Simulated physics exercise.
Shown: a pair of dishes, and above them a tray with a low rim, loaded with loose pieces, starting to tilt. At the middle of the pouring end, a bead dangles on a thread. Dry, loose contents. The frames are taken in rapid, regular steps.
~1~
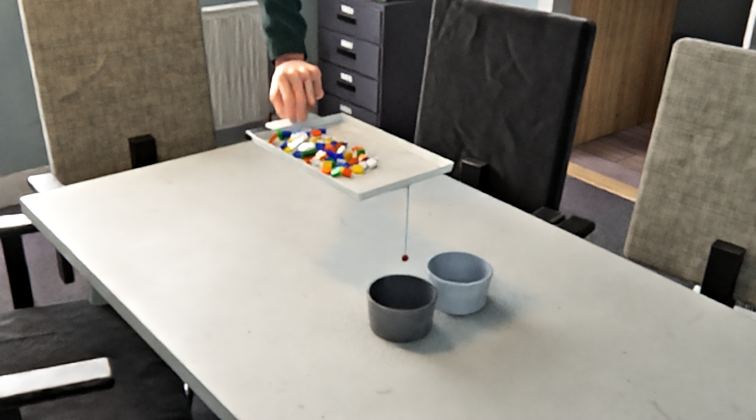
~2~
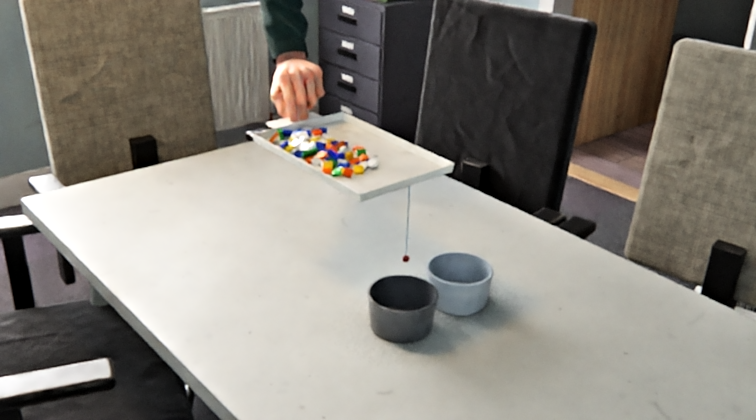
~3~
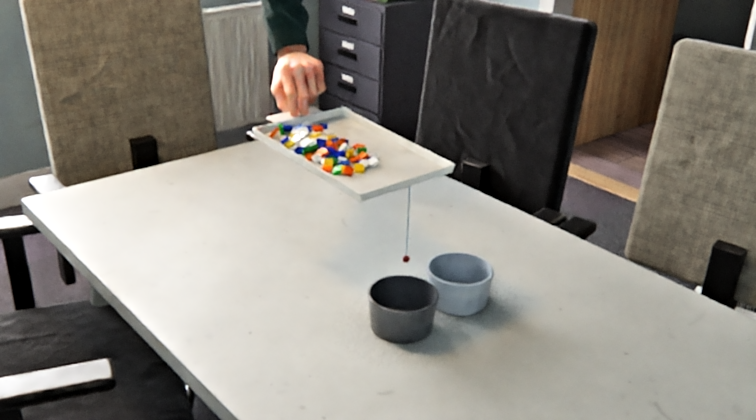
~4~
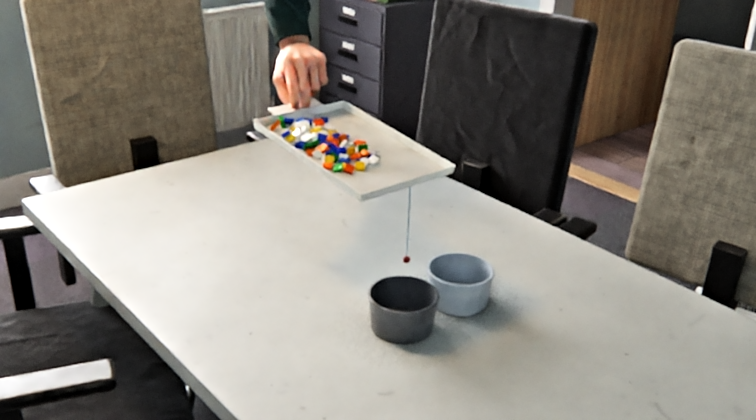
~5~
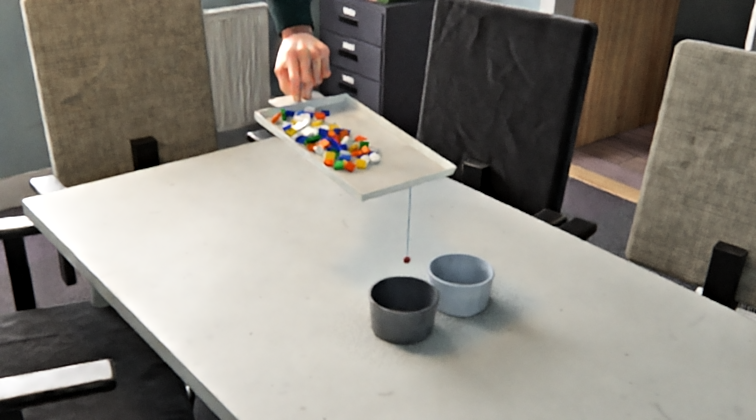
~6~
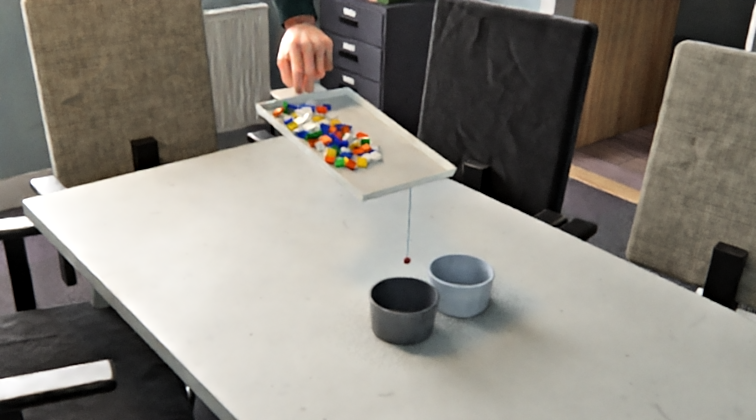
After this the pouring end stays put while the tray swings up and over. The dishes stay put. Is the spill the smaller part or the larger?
So the dishes get the majority of the load, I reckon.
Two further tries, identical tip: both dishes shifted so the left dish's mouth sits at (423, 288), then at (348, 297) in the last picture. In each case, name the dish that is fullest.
The dish at left, then the dish at right.
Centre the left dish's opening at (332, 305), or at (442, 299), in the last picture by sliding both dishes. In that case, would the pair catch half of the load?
In the first position a minority, in the second a minority.
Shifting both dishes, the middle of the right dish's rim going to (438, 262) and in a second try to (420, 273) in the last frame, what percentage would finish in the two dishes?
It would be roughly 50 per cent, followed by roughly 50 per cent.
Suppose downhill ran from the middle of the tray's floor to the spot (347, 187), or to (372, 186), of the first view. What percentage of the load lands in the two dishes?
First case about 10 percent; second case about 50 percent.
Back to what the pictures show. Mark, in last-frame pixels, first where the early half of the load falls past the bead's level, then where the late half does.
The opening part goes through (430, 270); what follows goes through (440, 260).
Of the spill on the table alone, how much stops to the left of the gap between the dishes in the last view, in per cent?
Close to 60 per cent.
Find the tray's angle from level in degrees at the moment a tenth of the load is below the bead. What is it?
I'd say close to 60 degrees.
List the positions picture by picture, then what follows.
The first picture shows corners of the pouring end near (359, 192) and (451, 163), level; middle of the load near (323, 153), mosaic tiles; left dish near (424, 320); right dish near (481, 293); bead on its thread near (405, 258).
The second picture shows corners of the pouring end near (360, 193) and (452, 163), level; middle of the load near (324, 152).
The third picture shows corners of the pouring end near (361, 193) and (453, 164), tipped barely, lowest at the right corner; middle of the load near (324, 149).
The fourth picture shows corners of the pouring end near (362, 193) and (453, 165), tipped a little, lowest at the right corner; middle of the load near (325, 145).
The fifth picture shows corners of the pouring end near (362, 193) and (454, 166), tipped a little, lowest at the right corner; middle of the load near (326, 140).
The sixth picture shows corners of the pouring end near (363, 194) and (455, 168), tipped a little, lowest at the right corner; middle of the load near (327, 136); left dish near (426, 323); right dish near (483, 296).
Shortly afterwards, tray tipped steeply; the bulk on the tray; only a few in the right dish; near a quarter in the air.
Next, tray tipped right over; near two thirds on the tray; a little in the left dish; a little in the right dish; a little outside both; only a few in the air.
Some moments later, tray tipped past a quarter turn; near a third in the left dish; near a third in the right dish; near a quarter outside both.
In the end, tray tipped past a quarter turn; near a third in the left dish; near a third in the right dish; near a quarter outside both.
